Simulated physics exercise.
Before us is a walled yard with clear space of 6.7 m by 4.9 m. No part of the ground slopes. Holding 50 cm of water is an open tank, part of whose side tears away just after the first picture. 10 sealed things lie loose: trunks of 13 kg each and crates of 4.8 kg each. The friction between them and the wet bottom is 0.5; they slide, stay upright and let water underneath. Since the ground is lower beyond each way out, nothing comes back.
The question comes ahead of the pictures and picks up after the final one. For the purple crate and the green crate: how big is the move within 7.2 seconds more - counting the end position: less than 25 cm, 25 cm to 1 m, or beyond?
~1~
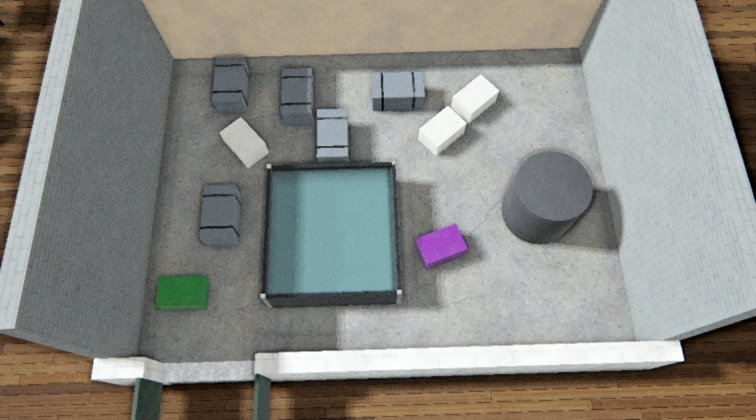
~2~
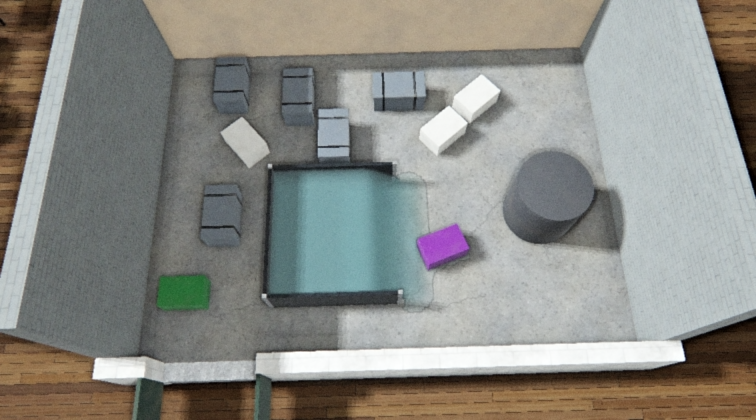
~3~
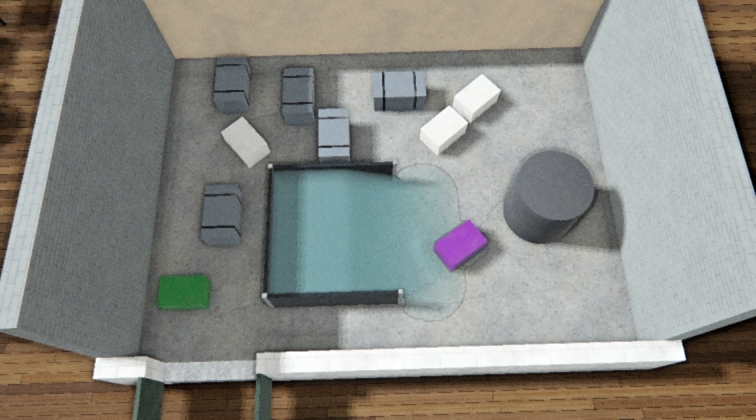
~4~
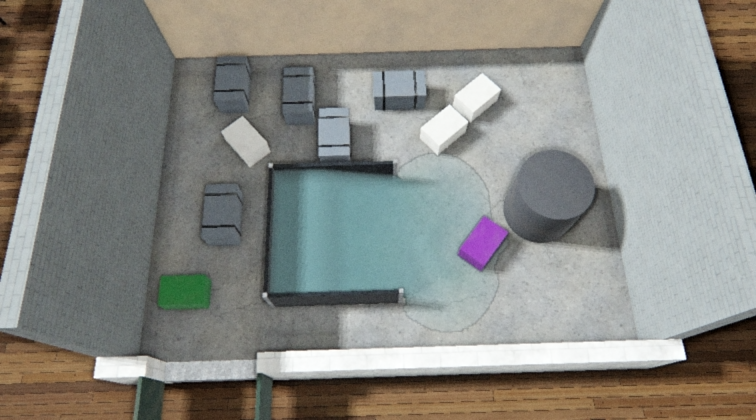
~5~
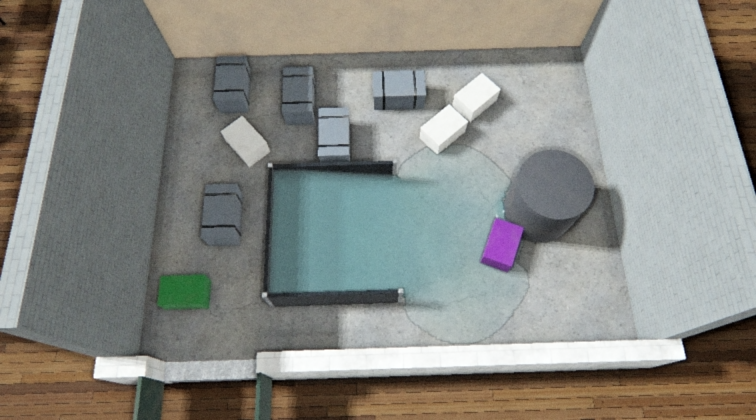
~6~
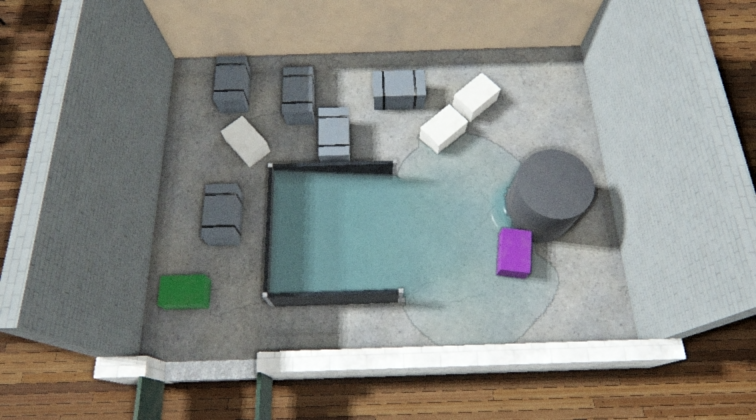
The purple crate is likely to be swept off; the green crate is likely to keep to its spot.
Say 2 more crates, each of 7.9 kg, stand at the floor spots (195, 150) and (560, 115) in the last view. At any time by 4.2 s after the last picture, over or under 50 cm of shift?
Below the mark, beyond the mark.
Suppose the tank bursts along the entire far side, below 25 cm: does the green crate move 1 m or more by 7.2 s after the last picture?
I'd say the green crate gets swept off.
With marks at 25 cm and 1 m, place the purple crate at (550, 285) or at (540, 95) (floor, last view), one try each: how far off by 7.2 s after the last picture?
Well, the first time it covers a big distance, and the second time it covers a big distance.
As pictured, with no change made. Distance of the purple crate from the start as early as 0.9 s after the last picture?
Roughly 250 cm.
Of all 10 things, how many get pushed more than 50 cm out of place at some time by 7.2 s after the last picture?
The count comes to 8.
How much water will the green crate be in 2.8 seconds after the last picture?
0 cm or so.
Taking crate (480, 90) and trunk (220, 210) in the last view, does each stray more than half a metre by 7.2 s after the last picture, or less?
Taking them in order: Exceeded and fell shy.
Then, 0.9 s after the last picture the purple crate is near (625, 314), 2.5 m from its start, afloat; the green crate is near (181, 290), 0.0 m from its start, aground; 0 of 10 are out; 1 afloat.
Then, 2.8 s after the last picture the purple crate is near (591, 145), 2.6 m from its start, afloat; the green crate is near (181, 290), 0.0 m from its start, aground; 0 of 10 are out; 1 afloat.
Then, 4.8 s after the last picture the purple crate is near (466, 50), 3.1 m from its start, afloat; the green crate is near (181, 290), 0.0 m from its start, aground; 0 of 10 are out; 3 afloat.
Then, 7.2 s after the last picture the purple crate is near (286, 73), 3.6 m from its start, afloat; the green crate is near (181, 288), 0.0 m from its start, aground; 0 of 10 are out; 7 afloat.
